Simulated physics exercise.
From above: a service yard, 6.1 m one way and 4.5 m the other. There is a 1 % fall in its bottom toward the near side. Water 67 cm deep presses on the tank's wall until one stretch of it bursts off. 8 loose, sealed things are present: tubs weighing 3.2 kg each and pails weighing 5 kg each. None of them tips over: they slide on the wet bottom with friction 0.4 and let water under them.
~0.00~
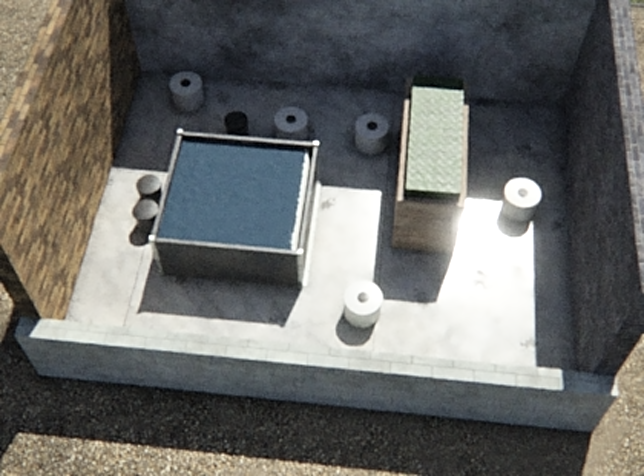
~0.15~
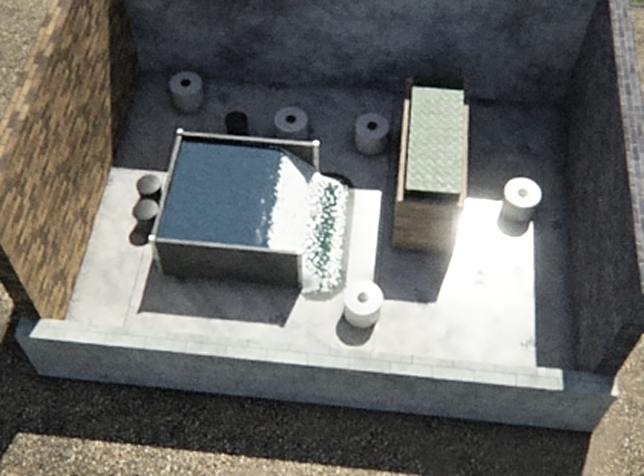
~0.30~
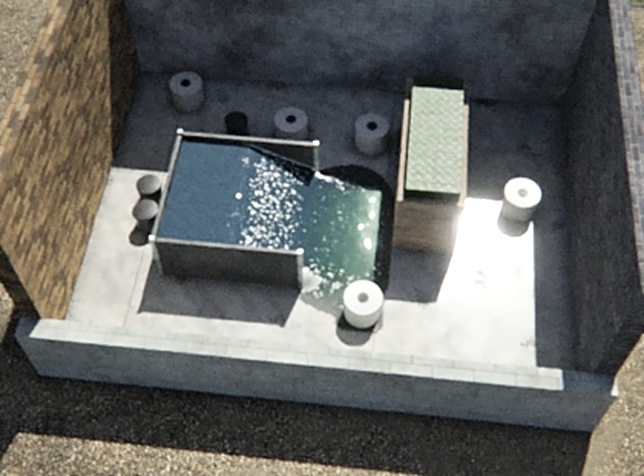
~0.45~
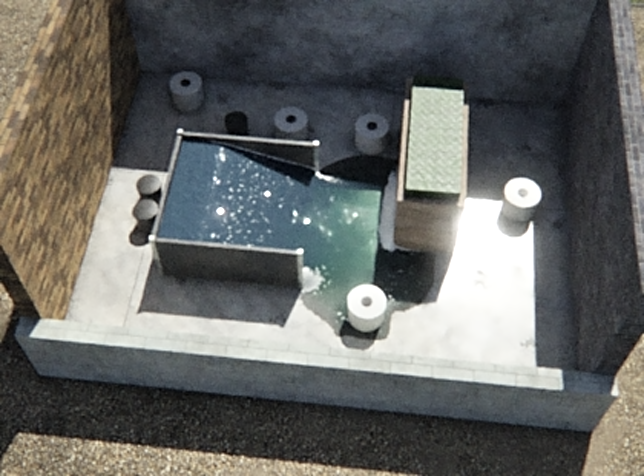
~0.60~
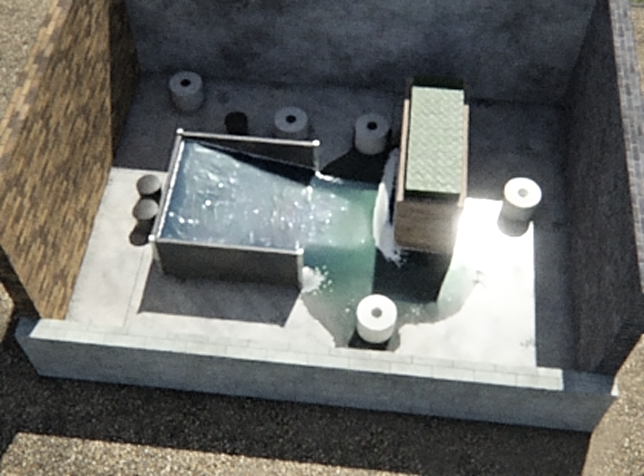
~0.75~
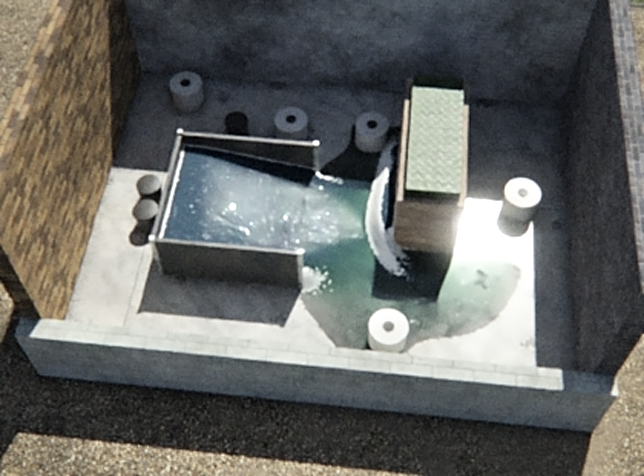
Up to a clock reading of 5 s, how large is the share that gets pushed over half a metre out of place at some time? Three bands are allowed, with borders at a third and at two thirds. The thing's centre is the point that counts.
I expect the share moved that far will be a third to two thirds.
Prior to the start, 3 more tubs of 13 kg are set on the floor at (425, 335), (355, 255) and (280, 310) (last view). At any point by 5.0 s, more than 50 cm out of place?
Beyond it, beyond it, within it.
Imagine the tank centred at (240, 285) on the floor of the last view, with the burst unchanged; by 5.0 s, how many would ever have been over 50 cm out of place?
Then 4 of them would.
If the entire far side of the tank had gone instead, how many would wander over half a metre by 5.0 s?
Count: 8.
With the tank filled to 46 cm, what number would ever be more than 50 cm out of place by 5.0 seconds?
It would come to 4 of them.
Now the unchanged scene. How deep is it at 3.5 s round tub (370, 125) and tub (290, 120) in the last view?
I'd estimate 4 cm for the first and 3 cm for the second.
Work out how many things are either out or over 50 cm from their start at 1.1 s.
Count then: 1.
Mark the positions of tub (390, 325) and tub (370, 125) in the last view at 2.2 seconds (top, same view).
Near (553, 335) and (251, 81).
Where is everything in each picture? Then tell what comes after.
A tub at (363, 297) rests on the ground; a tub at (372, 126) rests on the ground; 2.7 m2 under water; 0 of 8 have shifted, in the first picture.
A tub at (363, 297), on the bottom; a tub at (372, 126) rests on the ground; 3.7 m2 under water; 0 of 8 have shifted, in the second picture.
A tub at (363, 297), on the bottom; a tub at (372, 126), on the bottom; 4.8 m2 under water; 0 of 8 have shifted, in the third picture.
A tub at (367, 301), on the bottom, 7 cm from its start; a tub at (372, 126) rests on the ground; 5.8 m2 under water; 1 of 8 have shifted, in the fourth picture.
A tub at (377, 313), on the bottom, 26 cm from its start; a tub at (372, 126) rests on the ground; 6.6 m2 under water; 1 of 8 have shifted, in the fifth picture.
A tub at (389, 326), on the bottom, 49 cm from its start; a tub at (372, 125), on the bottom; water covers 7.6 m2; 1 of 8 have shifted, in the sixth picture.
After 1.1 s 1 of 8 are over 50 cm from their spots; 1 afloat.
After 2.2 s 2 of 8 are over 50 cm from their spots; 2 afloat.
After 3.5 s 4 of 8 are over 50 cm from their spots; 3 afloat.
After 5.0 s 4 of 8 are over 50 cm from their spots, and 5 have been at some point; 5 afloat.
